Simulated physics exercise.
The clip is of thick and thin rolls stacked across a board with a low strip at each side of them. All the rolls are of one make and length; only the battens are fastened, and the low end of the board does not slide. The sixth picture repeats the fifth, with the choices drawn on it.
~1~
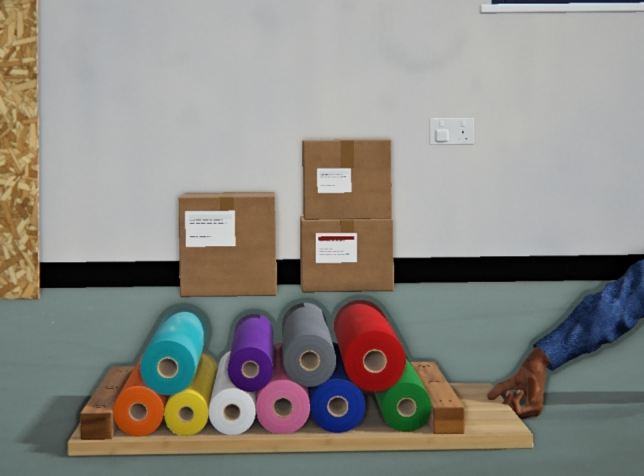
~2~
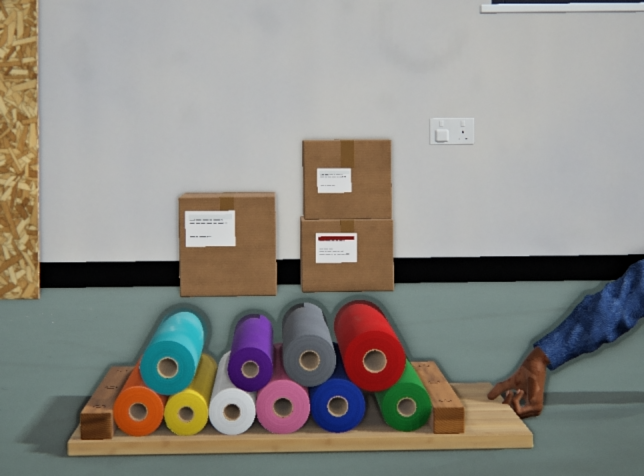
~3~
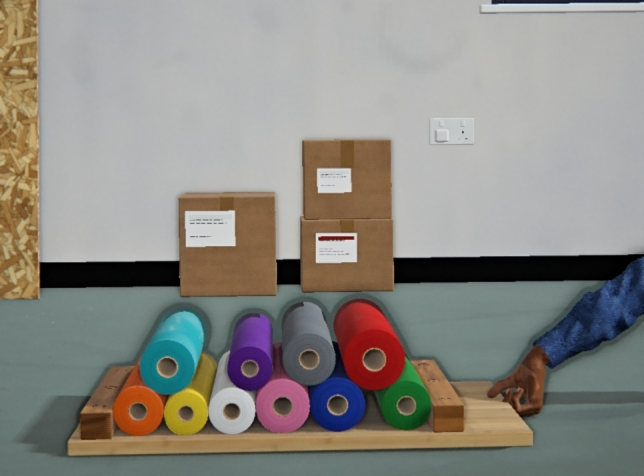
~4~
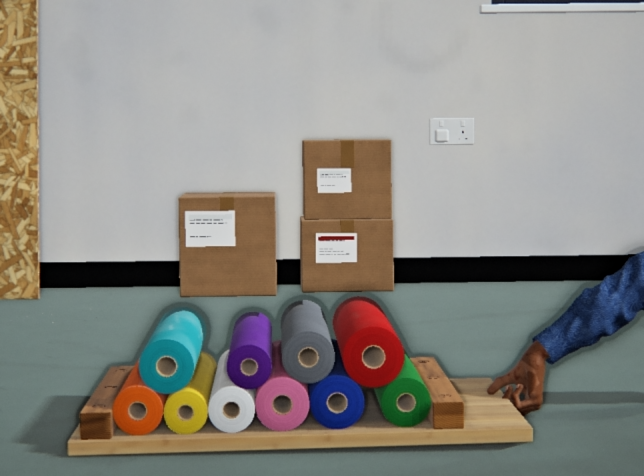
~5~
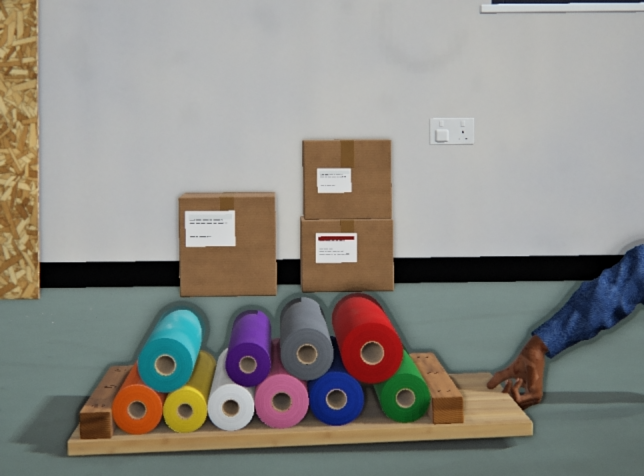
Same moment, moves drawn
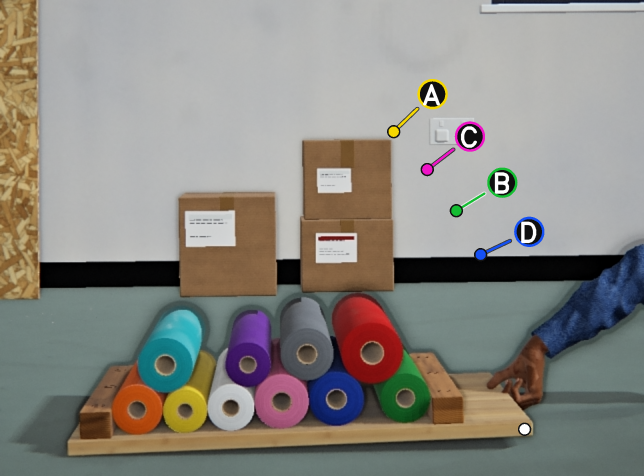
Hand slowly raising the right end of a wooden board slightly, colourful rolls staying stacked on it between two wooden strips.
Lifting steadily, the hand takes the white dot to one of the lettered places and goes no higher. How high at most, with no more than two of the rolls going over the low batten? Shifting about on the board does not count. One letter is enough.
The answer is mark D.
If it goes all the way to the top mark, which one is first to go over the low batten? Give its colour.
It is the turquoise one.
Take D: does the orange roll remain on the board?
The orange roll: Yes.
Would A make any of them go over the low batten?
Yes, at A.
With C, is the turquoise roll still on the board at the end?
The turquoise roll: No.
On the marked copy, A at (394, 132); B at (456, 211); C at (427, 170); D at (480, 255); the white dot at (525, 429).
Following D. Soon after the start, board at 15°.
Later, board at 24°.
In the end, board at 24°, none over the low batten.
As for the rest, A four over the low batten (turquoise, grey, purple, red); B four over the low batten (turquoise, grey, purple, red); C four over the low batten (turquoise, grey, purple, red).
